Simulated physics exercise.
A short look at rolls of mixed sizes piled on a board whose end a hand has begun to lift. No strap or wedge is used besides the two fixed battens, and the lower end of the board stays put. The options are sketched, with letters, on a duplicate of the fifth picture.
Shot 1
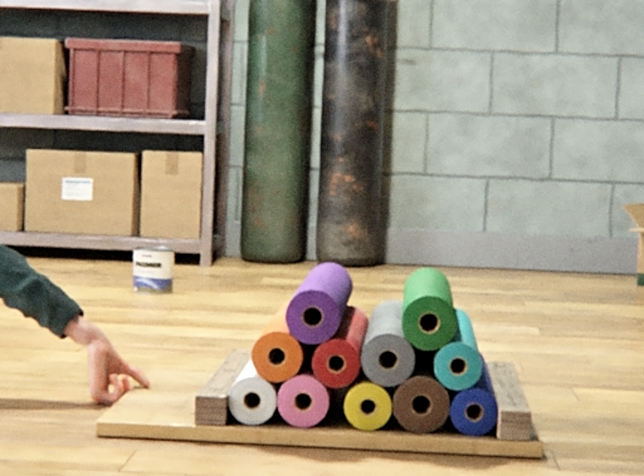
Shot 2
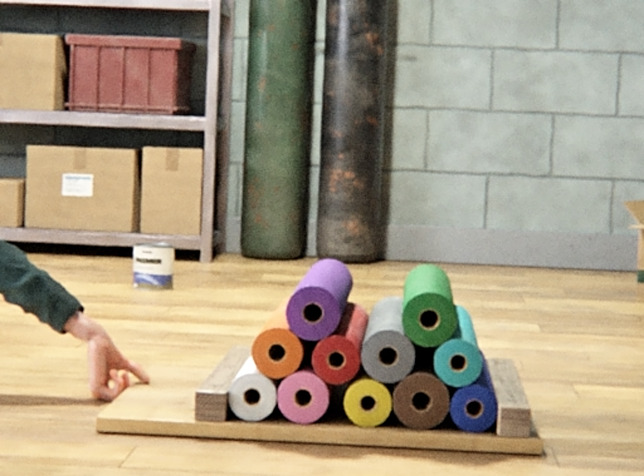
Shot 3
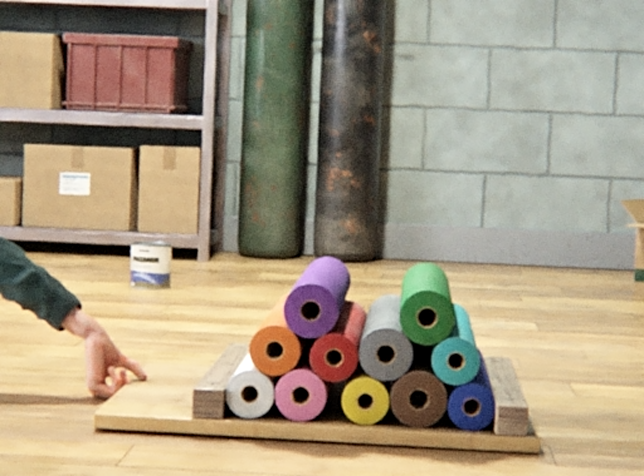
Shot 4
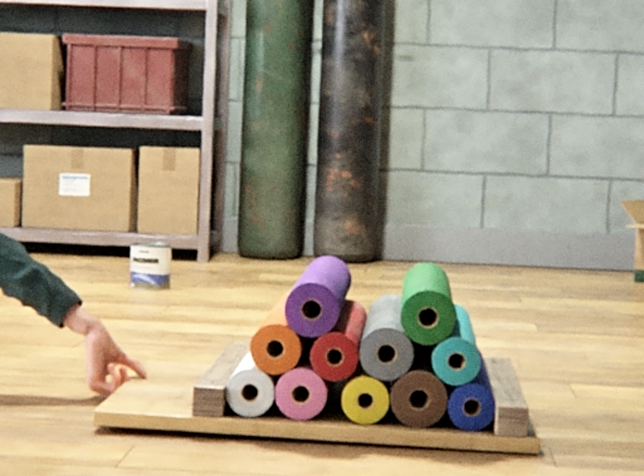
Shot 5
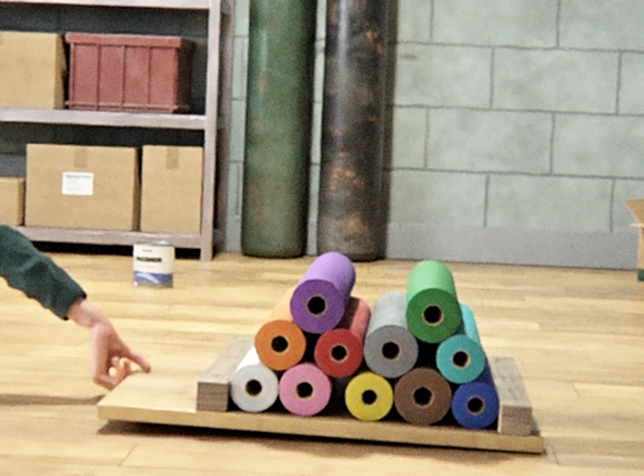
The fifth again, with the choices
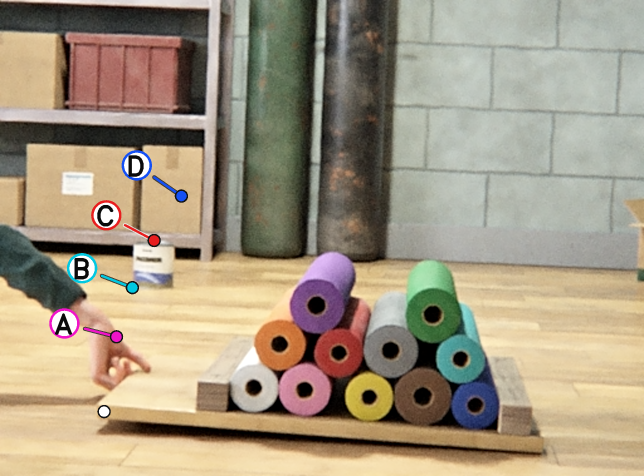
A hand at the left rests its fingers by the end of a wooden board stacked with colourful rolls, barely moving at first. Then it raises that end slightly, and the board tilts a little, its left side higher, with the rolls still piled between two wooden blocks.
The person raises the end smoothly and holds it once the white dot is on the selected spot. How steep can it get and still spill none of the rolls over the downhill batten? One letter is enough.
It can be raised to A.
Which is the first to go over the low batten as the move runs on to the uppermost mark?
It is the turquoise one.
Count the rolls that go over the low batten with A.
At A the number is none.
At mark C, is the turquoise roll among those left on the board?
The turquoise roll: No.
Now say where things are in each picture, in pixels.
In the first frame, board (328, 396); white roll (252, 401); pink roll (303, 401).
In the second frame, pink roll (303, 398); yellow roll (368, 403).
In the third frame, board (325, 390); white roll (250, 394); grey roll (386, 354).
In the fourth frame, board (325, 389); white roll (250, 392); pink roll (301, 394).
In the fifth frame, board (329, 385); white roll (254, 387); pink roll (305, 390).
On the copy, A at (116, 337); B at (133, 287); C at (154, 241); D at (181, 196); the white dot at (104, 412).
On A. First, board at 11°.
Then, board at 12°.
Finally, board at 12°, none over the low batten.
By contrast, B three over the low batten (grey, turquoise, green); C five over the low batten; D six over the low batten.
